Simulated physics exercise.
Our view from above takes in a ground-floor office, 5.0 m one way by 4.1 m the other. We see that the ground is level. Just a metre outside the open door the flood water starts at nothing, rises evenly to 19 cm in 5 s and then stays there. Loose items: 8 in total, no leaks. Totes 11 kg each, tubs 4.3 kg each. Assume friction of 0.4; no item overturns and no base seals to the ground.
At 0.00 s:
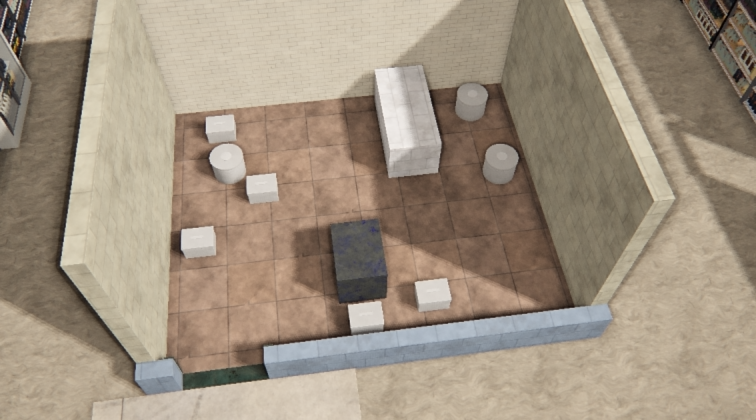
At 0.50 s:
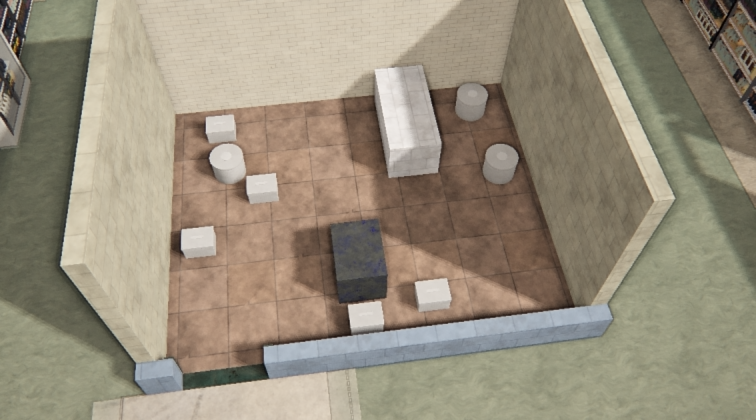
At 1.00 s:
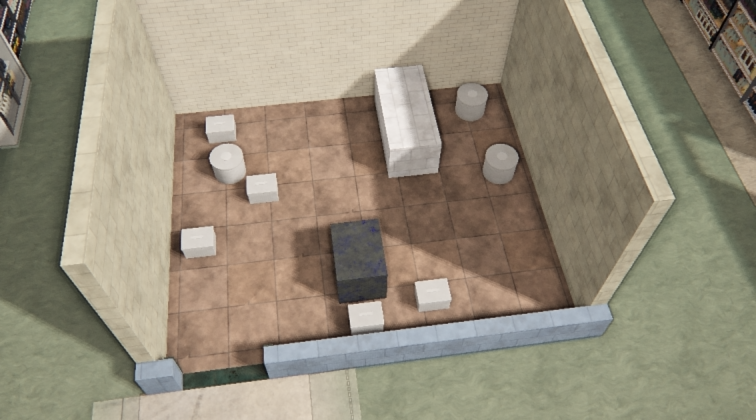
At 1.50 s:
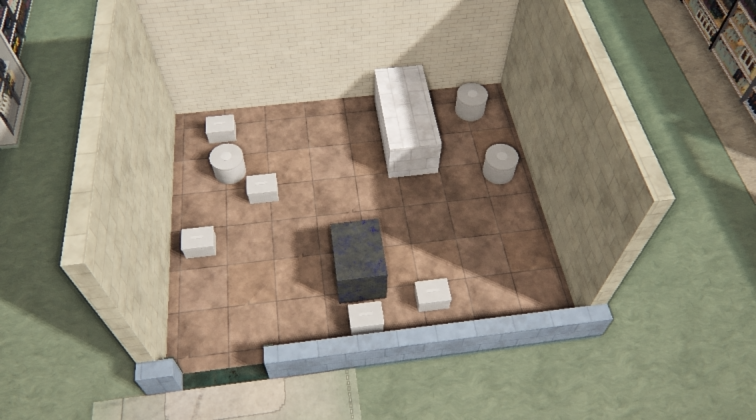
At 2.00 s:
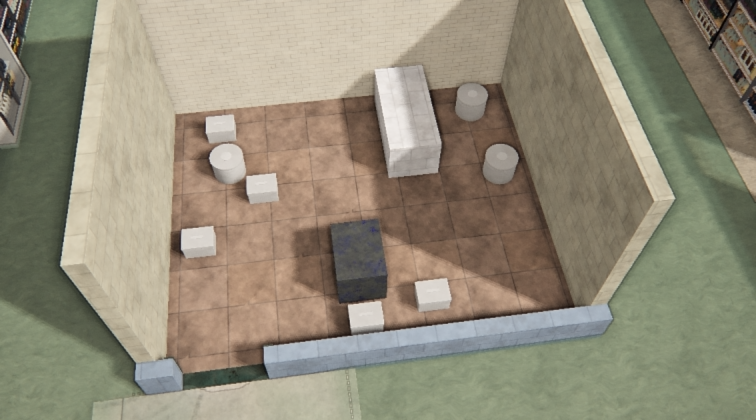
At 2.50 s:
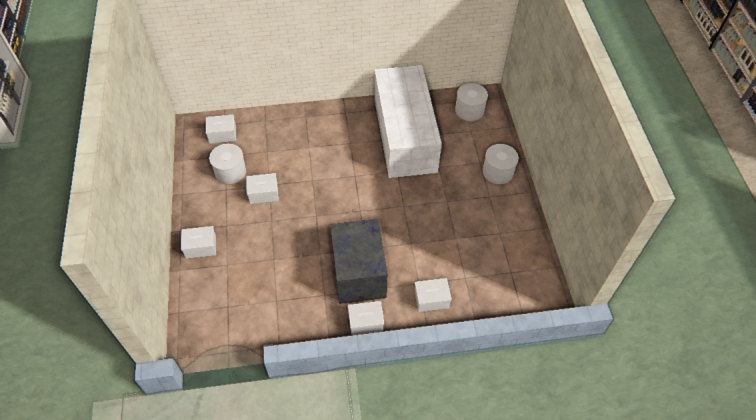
Water spreads over the sandy ground outside a walled, tiled room seen from above, turning it green, then covers the pale slab by the doorway and reaches the threshold, while the white boxes, tubs and dark block stay still.
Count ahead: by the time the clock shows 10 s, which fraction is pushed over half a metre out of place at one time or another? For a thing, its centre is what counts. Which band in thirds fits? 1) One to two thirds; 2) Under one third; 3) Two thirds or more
The answer is 1.
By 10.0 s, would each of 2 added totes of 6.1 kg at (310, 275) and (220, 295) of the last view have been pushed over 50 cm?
Note: Item 1 above threshold; item 2 above threshold.
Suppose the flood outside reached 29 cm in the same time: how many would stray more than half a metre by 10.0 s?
4.
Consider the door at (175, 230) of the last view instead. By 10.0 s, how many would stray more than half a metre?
4.
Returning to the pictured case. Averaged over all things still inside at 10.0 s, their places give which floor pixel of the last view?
They average out to somewhere around (353, 175).
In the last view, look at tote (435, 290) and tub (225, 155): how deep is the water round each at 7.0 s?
Close to 0 and 3 centimetres.
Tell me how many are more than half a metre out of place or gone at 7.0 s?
It comes to 1.
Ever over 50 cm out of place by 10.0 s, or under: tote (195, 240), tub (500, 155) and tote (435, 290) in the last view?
In turn: Above the mark, below the mark, below the mark.
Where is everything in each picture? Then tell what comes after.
In the first frame, a tote at (366, 314) rests on the ground; a tub at (473, 94), on the bottom; 0.0 m2 under water; 0 of 8 have shifted.
In the second frame, a tote at (366, 314), on the bottom; a tub at (473, 94) rests on the ground; water covers 0.0 m2; 0 of 8 have shifted.
In the third frame, a tote at (366, 314) rests on the ground; a tub at (473, 94) rests on the ground; water covers 0.0 m2; 0 of 8 have shifted.
In the fourth frame, a tote at (366, 314), on the bottom; a tub at (473, 94), on the bottom; water covers 0.0 m2; 0 of 8 have shifted.
In the fifth frame, a tote at (366, 314), on the bottom; a tub at (473, 94) rests on the ground; water covers 0.0 m2; 0 of 8 have shifted.
In the sixth frame, a tote at (366, 314), on the bottom; a tub at (473, 94), on the bottom; water covers 0.2 m2; 0 of 8 have shifted.
After 3.5 s 0 of 8 are over 50 cm from their spots; 0 afloat.
After 4.5 s 0 of 8 are over 50 cm from their spots; 0 afloat.
After 7.0 s 1 of 8 are over 50 cm from their spots; 0 afloat.
After 10.0 s 3 of 8 are over 50 cm from their spots, and 3 have been at some point; 3 afloat.
